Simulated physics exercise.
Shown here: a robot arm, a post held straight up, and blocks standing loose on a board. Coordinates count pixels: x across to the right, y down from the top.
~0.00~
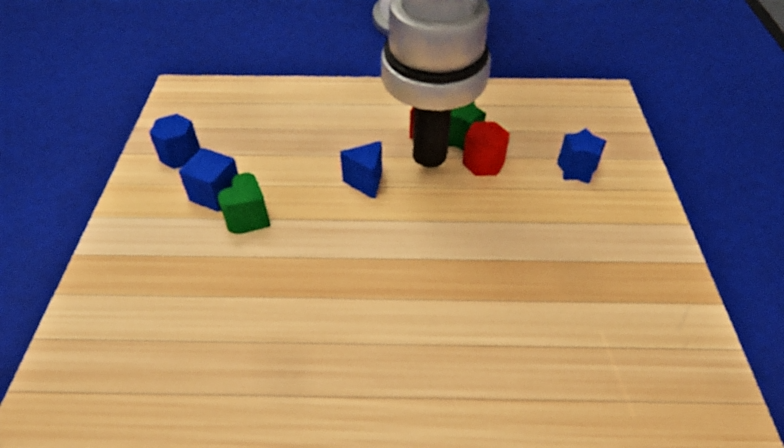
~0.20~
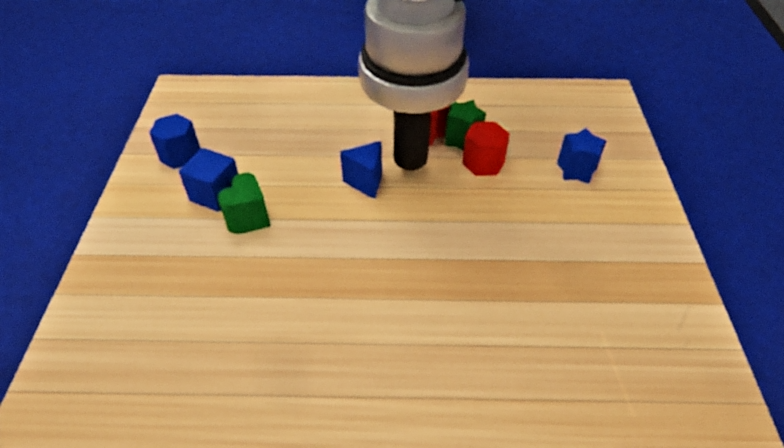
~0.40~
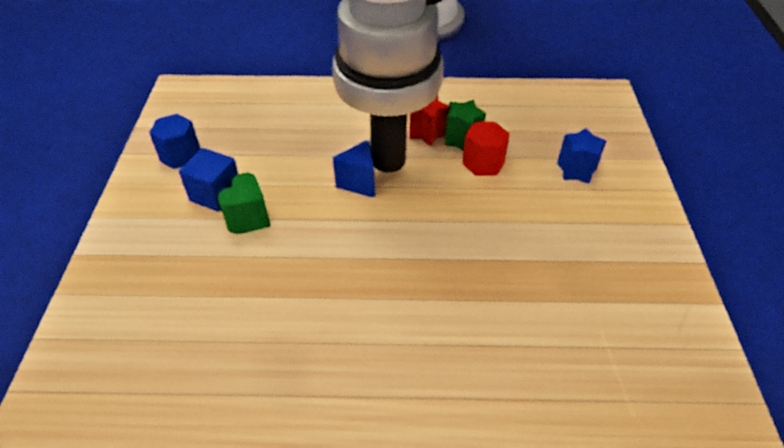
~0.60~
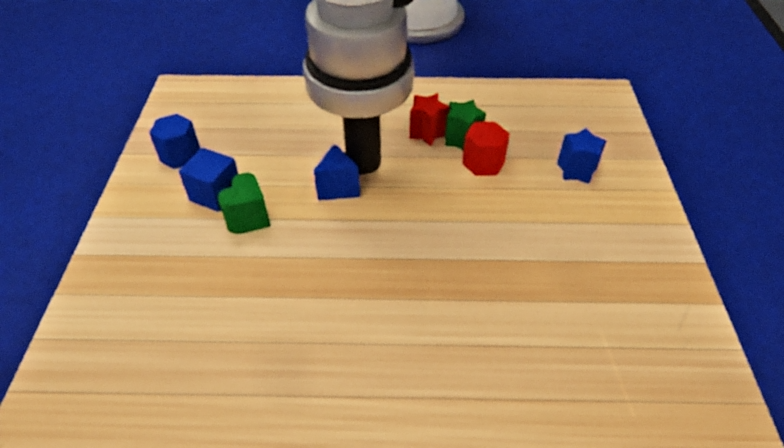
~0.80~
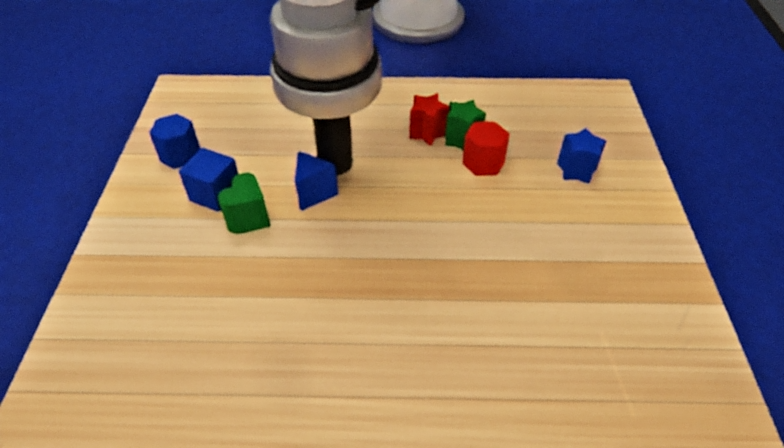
The robot arm moves left across the board and pushes the blue triangular block leftward.
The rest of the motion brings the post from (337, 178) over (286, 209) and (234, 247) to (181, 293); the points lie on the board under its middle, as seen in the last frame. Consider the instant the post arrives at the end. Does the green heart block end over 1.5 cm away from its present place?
Yes, I think so.
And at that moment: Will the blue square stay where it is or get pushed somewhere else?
It is still where it was.
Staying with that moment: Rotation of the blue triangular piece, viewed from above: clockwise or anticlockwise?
Direction: Clockwise.
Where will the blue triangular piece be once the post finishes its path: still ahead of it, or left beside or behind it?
It is still ahead of the post.
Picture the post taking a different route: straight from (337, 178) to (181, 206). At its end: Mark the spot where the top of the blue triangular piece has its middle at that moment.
The answer is (273, 183).
The first path, step by step. One third of the way, post (283, 197); green heart block (219, 199), turned 30° clockwise; blue triangular piece (253, 198).
Two thirds of the way, post (230, 235); green heart block (182, 208), turned 60° clockwise; blue triangular piece (190, 234), turned 40° clockwise.
At the end, post (176, 281); blue square still; green heart block (182, 208), turned 60° clockwise; blue triangular piece (127, 275), turned 55° clockwise.
